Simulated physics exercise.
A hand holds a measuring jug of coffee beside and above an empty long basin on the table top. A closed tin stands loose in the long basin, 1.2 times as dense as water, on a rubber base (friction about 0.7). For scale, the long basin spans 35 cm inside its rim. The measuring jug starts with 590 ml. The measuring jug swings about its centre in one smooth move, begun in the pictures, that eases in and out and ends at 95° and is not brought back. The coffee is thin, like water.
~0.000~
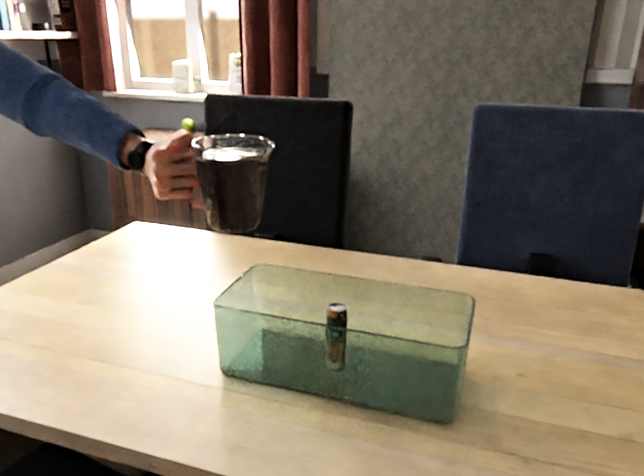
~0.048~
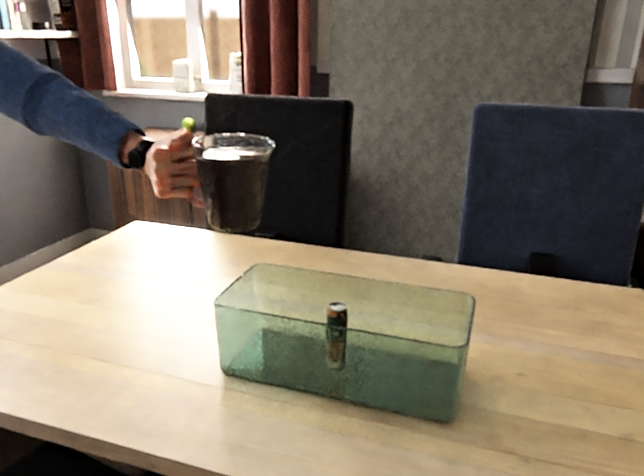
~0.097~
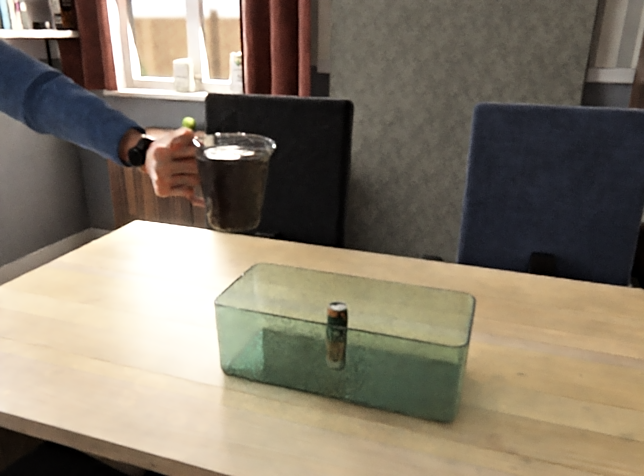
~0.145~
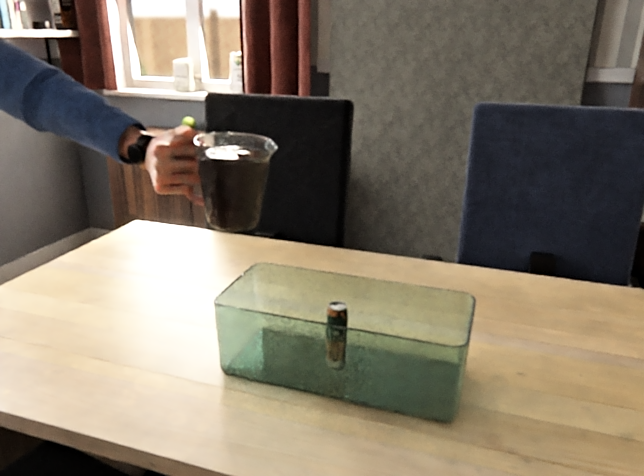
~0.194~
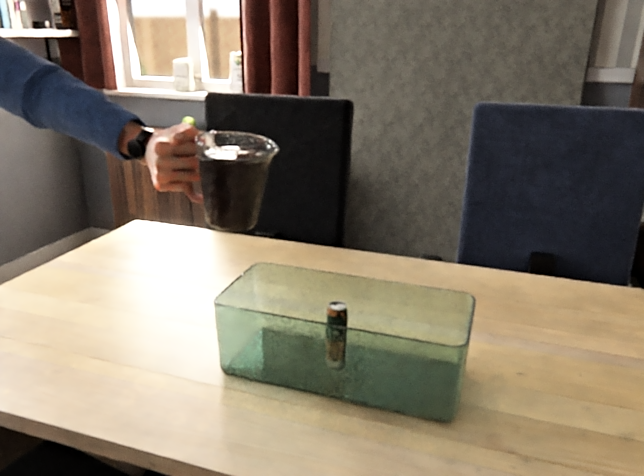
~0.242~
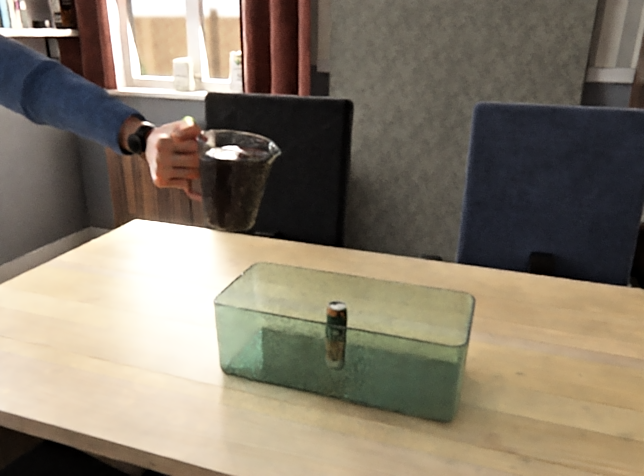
In a dining room with grey walls, red curtains and a bright window, a still camera looks slightly down on a pale wooden table with dark chairs behind it. A long, green, see-through basin holds a small upright tin, while at upper left a hand in a blue sleeve grips a clear jug of dark coffee. The hand holds the jug level, then tilts it slightly to the right.
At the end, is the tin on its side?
The tin falls.
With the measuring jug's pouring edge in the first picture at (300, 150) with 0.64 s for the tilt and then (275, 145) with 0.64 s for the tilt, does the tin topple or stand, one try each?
First it stays up; then it falls.
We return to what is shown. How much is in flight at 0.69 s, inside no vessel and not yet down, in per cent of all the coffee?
Some 14 per cent.
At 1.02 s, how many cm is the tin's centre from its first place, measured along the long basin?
About 0 cm.
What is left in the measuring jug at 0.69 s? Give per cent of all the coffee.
Near 84 in a hundred.
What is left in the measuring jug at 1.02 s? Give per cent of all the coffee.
Some 36 per cent.
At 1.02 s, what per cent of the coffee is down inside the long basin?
Some 42 per cent.
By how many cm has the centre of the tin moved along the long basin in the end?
About 7.5 cm.
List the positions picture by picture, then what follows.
In the first picture, tilt 0°; pouring edge (273, 147); surface from (204, 152) to (266, 158); the long basin's rim runs from (235, 283) to (471, 322); the tin's top is at (337, 309).
In the second picture, tilt 0°; pouring edge (274, 146); surface from (204, 151) to (266, 157).
In the third picture, tilt 1°; pouring edge (275, 147); surface from (205, 151) to (267, 157).
In the fourth picture, tilt 3°; pouring edge (276, 148); surface from (205, 150) to (268, 158).
In the fifth picture, tilt 6°; pouring edge (278, 150); surface from (207, 150) to (270, 157).
In the sixth picture, tilt 9°; pouring edge (279, 153); surface from (208, 151) to (272, 158).
After 0.69 s the tilt is 56° and 84 per cent is still to pour; the tin stands where it began.
After 1.02 s the tilt is 88° and 36 per cent is still to pour; the tin stands where it began.
After 1.37 s the tilt is 95° and 4 per cent is still to pour; the tin lies on its side.
After 1.74 s the tilt is 95° and 0 per cent is still to pour; the tin lies on its side.
In the end the tin lies on its side.
